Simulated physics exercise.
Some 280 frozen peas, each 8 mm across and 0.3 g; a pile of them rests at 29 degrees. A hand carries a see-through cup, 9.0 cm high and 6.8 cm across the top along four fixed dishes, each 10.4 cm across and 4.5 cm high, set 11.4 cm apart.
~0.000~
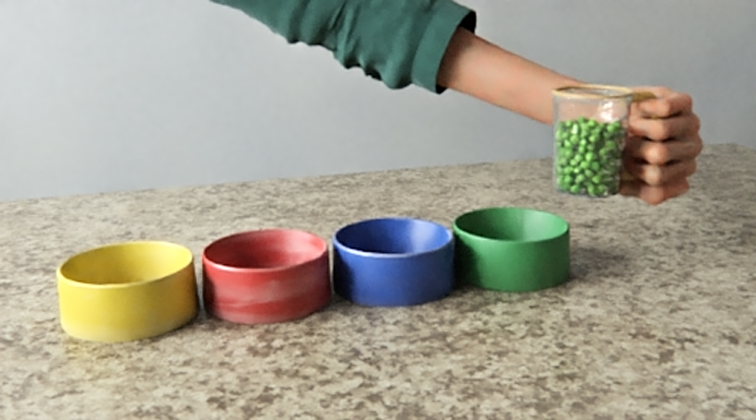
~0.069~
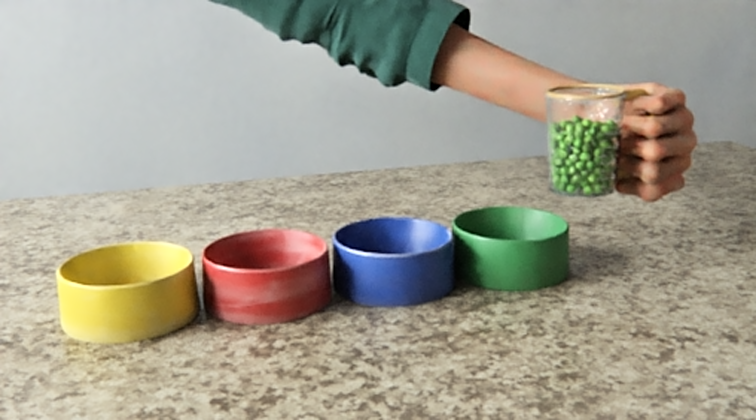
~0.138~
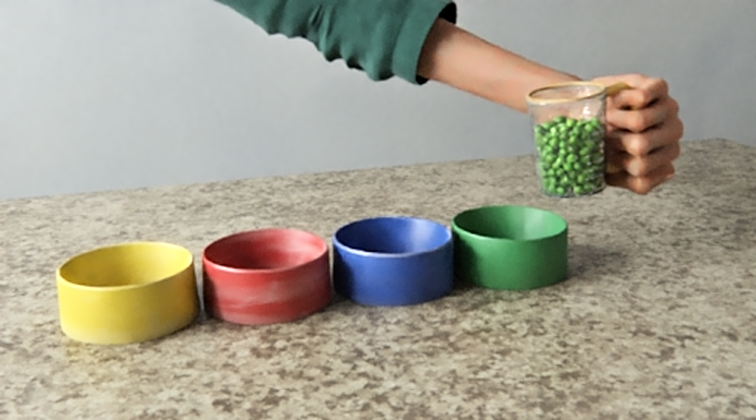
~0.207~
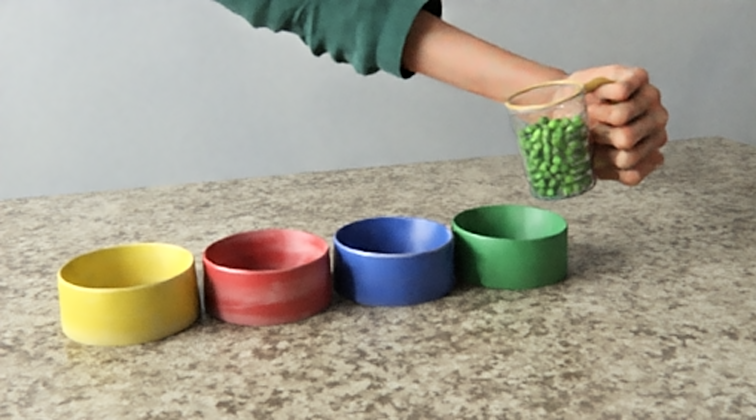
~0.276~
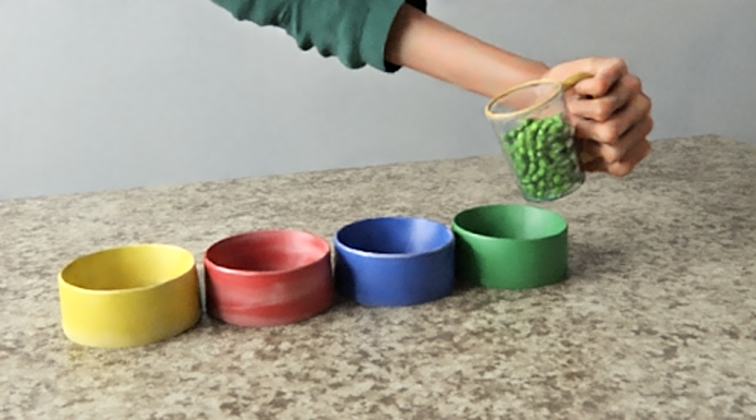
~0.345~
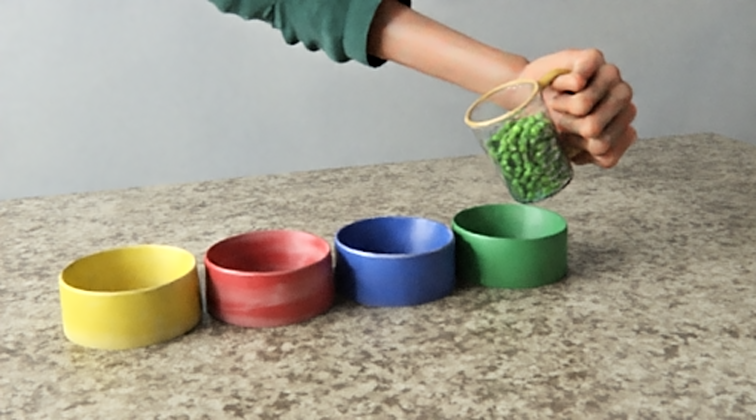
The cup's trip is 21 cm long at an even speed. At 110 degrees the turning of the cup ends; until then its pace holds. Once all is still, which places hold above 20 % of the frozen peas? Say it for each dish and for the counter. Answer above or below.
Red above, blue below, green below, yellow below, counter below.
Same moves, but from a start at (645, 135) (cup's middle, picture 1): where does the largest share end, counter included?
Most goes to: Blue.
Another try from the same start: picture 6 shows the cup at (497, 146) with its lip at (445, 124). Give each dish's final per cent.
Red 100, blue 0, green 0, yellow 0.
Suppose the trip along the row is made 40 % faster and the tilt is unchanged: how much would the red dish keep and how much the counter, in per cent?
Red 100, counter 0.
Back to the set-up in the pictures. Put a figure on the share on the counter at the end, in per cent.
Roughly 0 per cent.
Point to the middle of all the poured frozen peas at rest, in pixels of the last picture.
Near (280, 279).
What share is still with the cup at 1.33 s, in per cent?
About 35 per cent.
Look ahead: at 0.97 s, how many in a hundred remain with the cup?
Some 100 per cent of the load.
After 0.72 s, tilt 69 degrees; cup holds 100 %.
After 0.97 s, tilt 95 degrees; cup holds 100 %.
After 1.33 s, tilt 110 degrees; cup holds 35 %, red 65 %.
By 2.4 s all is still; red 100 %, blue 0 %, green 0 %, yellow 0 %, counter 0 %.
